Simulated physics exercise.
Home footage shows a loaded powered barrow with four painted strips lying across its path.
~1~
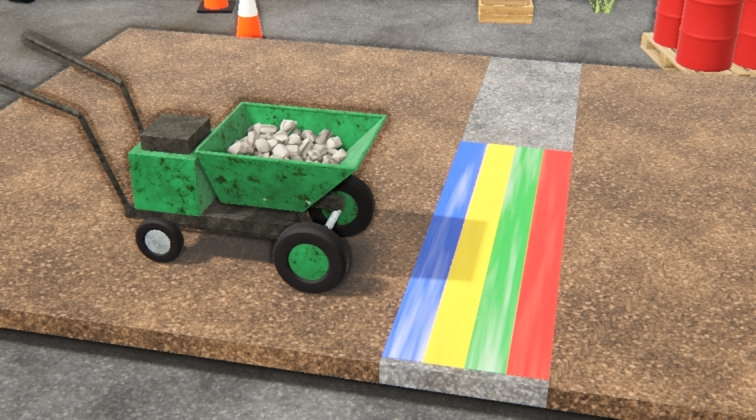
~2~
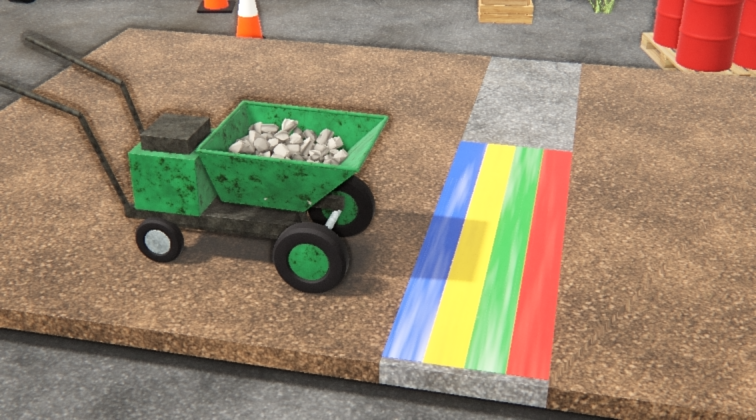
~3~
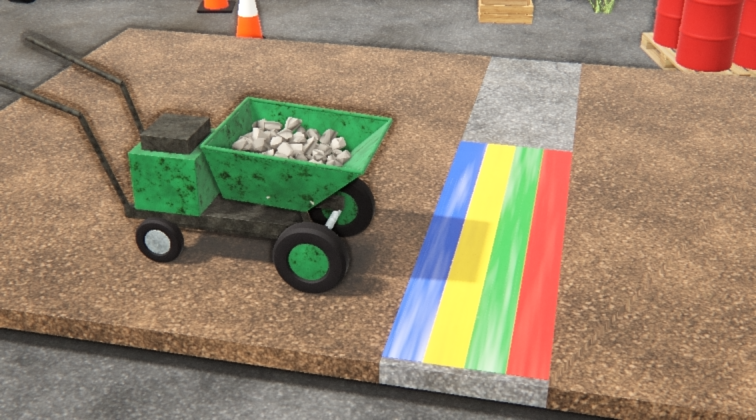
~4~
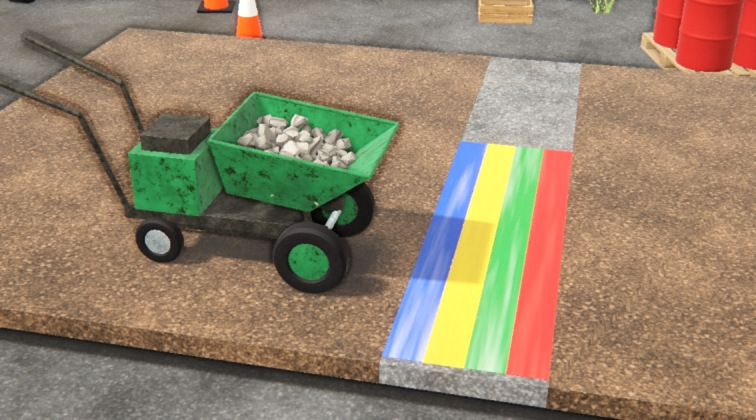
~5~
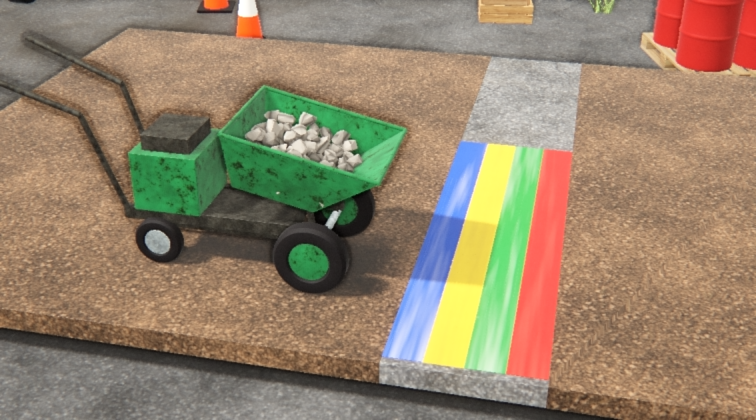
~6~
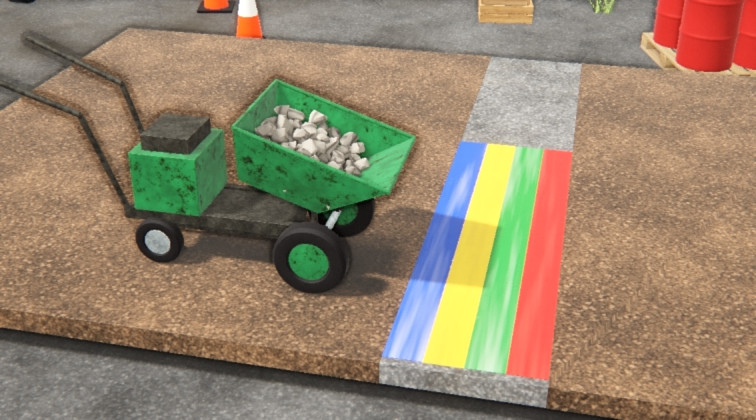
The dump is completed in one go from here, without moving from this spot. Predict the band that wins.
The yellow one.
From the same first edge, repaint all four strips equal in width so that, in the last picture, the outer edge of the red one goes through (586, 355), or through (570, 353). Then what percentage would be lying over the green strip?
20 per cent, then 20 per cent, roughly.
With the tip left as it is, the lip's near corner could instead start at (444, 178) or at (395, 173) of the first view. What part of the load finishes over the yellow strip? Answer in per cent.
Close to 0 in a hundred, and close to 10 in a hundred.
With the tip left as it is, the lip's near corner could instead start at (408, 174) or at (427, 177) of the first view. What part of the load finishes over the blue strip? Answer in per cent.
First position: Some 0 percent; second position: Some 0 percent.
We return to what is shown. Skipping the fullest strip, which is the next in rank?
Second: Green.
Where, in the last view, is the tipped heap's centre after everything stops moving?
Near (484, 275).
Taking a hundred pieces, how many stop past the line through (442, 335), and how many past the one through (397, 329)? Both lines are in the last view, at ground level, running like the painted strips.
First roughly 60 percent, then 80 percent.
Soon after the last picture, skip tipped steeply; all in the skip.
A little later, skip tipped right over; most in the skip; a small part over the blue strip; about a quarter over the yellow strip.
Later still, skip tipped right over; about a quarter in the skip; a small part over the blue strip; about a third over the yellow strip; about a quarter over the green strip; a small part over the red strip; a small part off the paint.
At rest, skip tipped right over; about a quarter in the skip; a small part over the blue strip; about a third over the yellow strip; about a quarter over the green strip; a small part over the red strip; a small part off the paint.
